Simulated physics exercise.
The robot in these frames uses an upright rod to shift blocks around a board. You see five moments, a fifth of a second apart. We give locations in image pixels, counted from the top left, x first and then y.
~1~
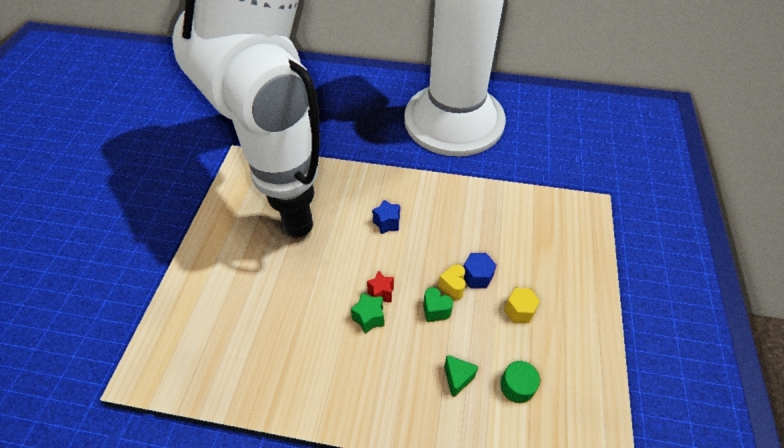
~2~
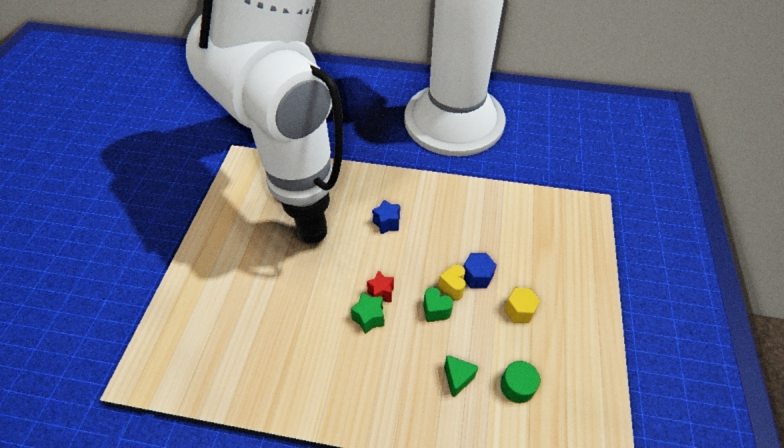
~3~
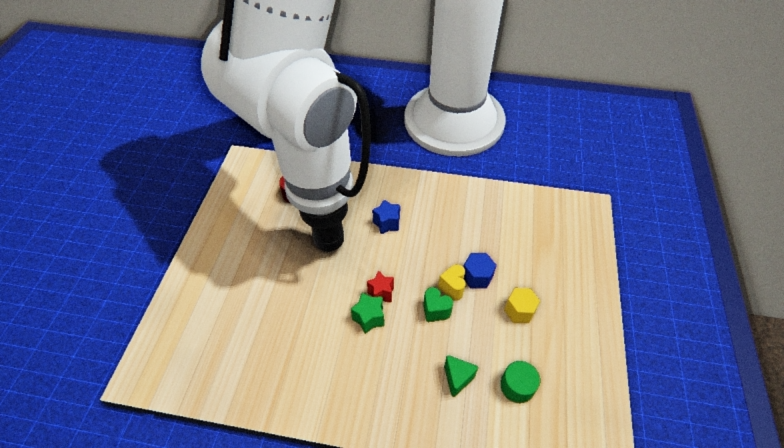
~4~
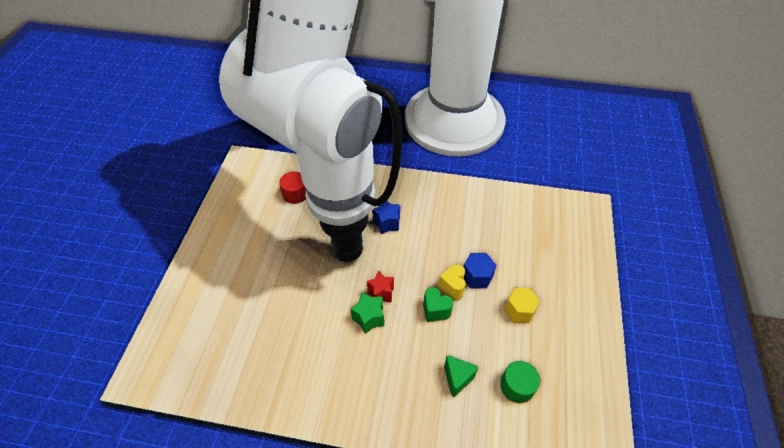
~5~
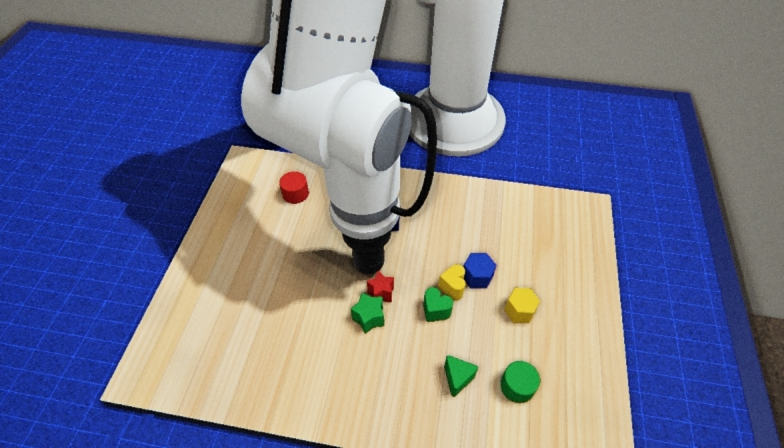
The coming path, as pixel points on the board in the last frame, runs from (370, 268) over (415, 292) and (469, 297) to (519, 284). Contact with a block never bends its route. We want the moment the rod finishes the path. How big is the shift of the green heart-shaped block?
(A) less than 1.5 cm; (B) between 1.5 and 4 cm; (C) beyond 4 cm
The one that fits is B, between 1.5 and 4 cm.
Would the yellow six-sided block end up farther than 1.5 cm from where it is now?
Going by the path, no.
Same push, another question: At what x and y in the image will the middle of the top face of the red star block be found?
At roughly (394, 297).
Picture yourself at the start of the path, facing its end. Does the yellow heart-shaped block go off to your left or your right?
That's a shift to the left.
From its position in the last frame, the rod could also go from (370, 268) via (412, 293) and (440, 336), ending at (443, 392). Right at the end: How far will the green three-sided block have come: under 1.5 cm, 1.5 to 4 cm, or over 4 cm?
The displacement of the green three-sided block is 1.5-4 cm.
What follows on the original path. One third of the way, rod (417, 286); red star block (394, 297), turned 80° clockwise; green heart-shaped block (439, 301).
Two thirds of the way, rod (471, 292); red star block (394, 297), turned 80° clockwise; green heart-shaped block (460, 313), turned 85° clockwise; yellow heart-shaped block (475, 263), turned 35° anticlockwise; blue six-sided block (496, 254), turned 40° clockwise.
At the end, rod (522, 278); red star block (394, 297), turned 80° clockwise; green heart-shaped block (460, 313), turned 85° clockwise; yellow heart-shaped block (476, 260), turned 50° anticlockwise; blue six-sided block (499, 251), turned 50° clockwise; yellow six-sided block (532, 300), turned 35° clockwise.
